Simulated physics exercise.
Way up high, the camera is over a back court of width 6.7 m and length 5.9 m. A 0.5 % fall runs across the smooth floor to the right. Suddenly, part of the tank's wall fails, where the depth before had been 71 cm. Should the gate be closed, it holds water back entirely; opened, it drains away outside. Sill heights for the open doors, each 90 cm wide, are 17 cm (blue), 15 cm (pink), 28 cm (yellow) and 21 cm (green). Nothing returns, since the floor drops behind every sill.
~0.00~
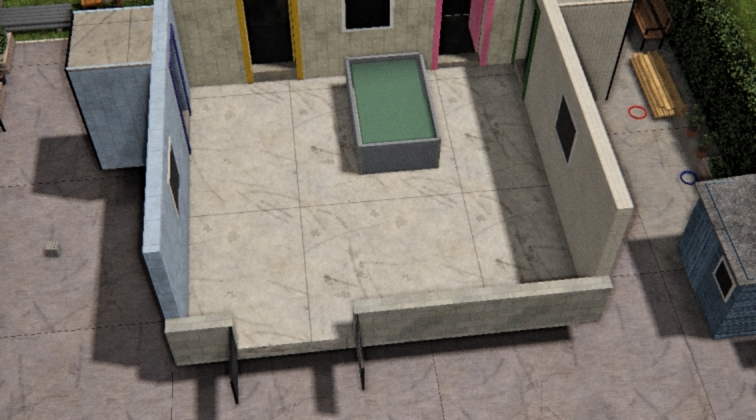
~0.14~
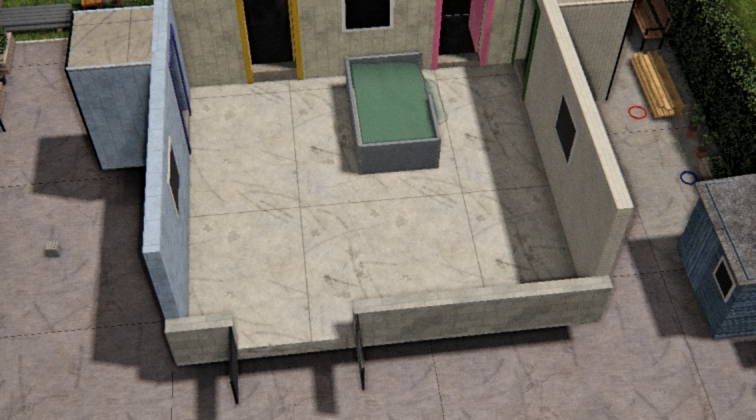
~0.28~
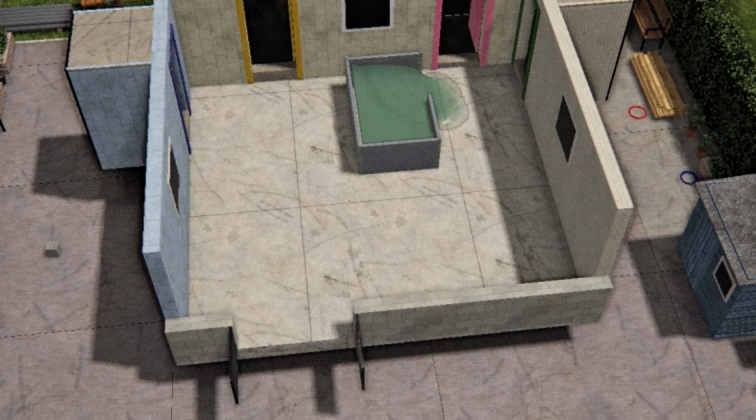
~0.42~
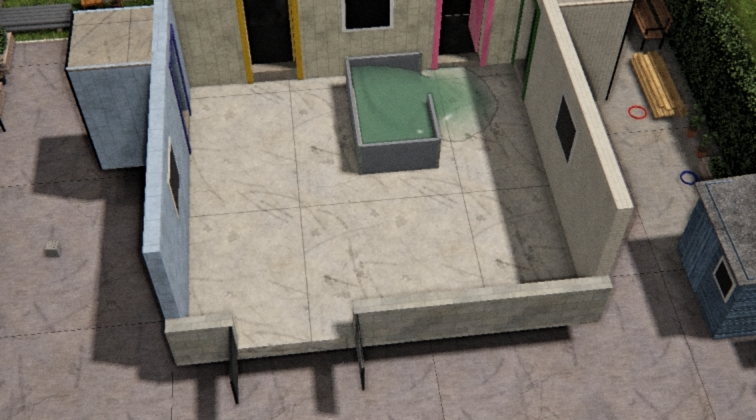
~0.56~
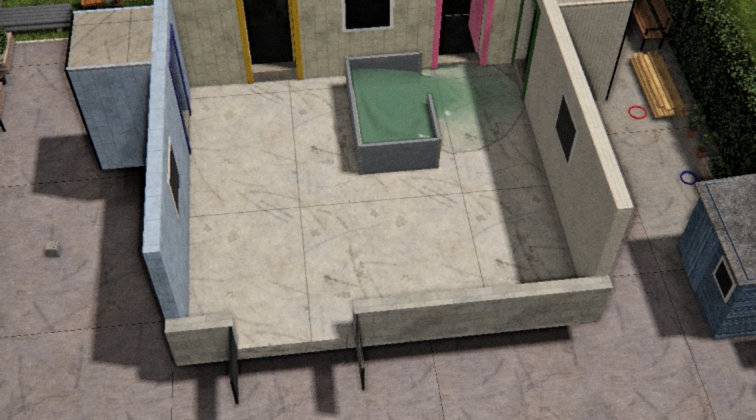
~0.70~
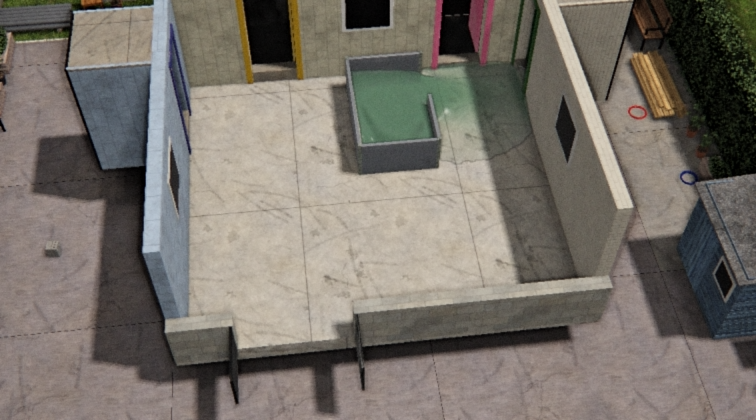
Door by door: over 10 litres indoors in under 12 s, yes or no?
Blue door: No, pink door: Yes, yellow door: No, green door: Yes.
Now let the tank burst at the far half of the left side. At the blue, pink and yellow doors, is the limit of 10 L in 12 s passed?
Then it goes blue too high, pink fine, yellow fine.
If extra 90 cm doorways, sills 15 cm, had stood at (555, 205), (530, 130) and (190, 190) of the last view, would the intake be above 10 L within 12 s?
So, in the order given, it's shy of the mark, then beyond the mark, then shy of the mark.
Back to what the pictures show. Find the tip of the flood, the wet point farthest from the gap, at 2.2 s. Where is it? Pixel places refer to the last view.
That's around (566, 267) in the last picture.
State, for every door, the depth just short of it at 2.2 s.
Blue 0 cm, pink 23 cm, yellow 0 cm, green 38 cm.
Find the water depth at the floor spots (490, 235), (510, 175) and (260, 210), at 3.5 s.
Around 4 cm, 8 cm and 0 cm, in the order given.
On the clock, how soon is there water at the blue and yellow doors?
Blue 7.5 s, yellow 5.5 s.
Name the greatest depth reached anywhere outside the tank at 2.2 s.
Some 39 cm deep.
After 1.4 s water covers 15 % of the floor and is deepest (50 cm) near (506, 68); blue door not reached, pink door 21 cm at the sill, 13 L in, yellow door not reached, green door 47 cm at the sill, 68 L in.
After 2.2 s water covers 20 % of the floor and is deepest (39 cm) near (506, 68); blue door not reached, pink door 23 cm at the sill, 46 L in, yellow door not reached, green door 38 cm at the sill, 181 L in.
After 3.5 s water covers 35 % of the floor and is deepest (25 cm) near (510, 80); blue door not reached, pink door 22 cm at the sill, 89 L in, yellow door not reached, green door 25 cm at the sill, 243 L in.
After 7.0 s water covers 65 % of the floor and is deepest (14 cm) near (571, 284); blue door not reached, pink door 12 cm at the sill, 113 L in, yellow door 2 cm at the sill, 0 L in, green door 12 cm at the sill, 250 L in.
After 12.0 s water covers 95 % of the floor and is deepest (8 cm) near (546, 235); blue door 5 cm at the sill, 0 L in, pink door 6 cm at the sill, 114 L in, yellow door 1 cm at the sill, 0 L in, green door 6 cm at the sill, 250 L in.
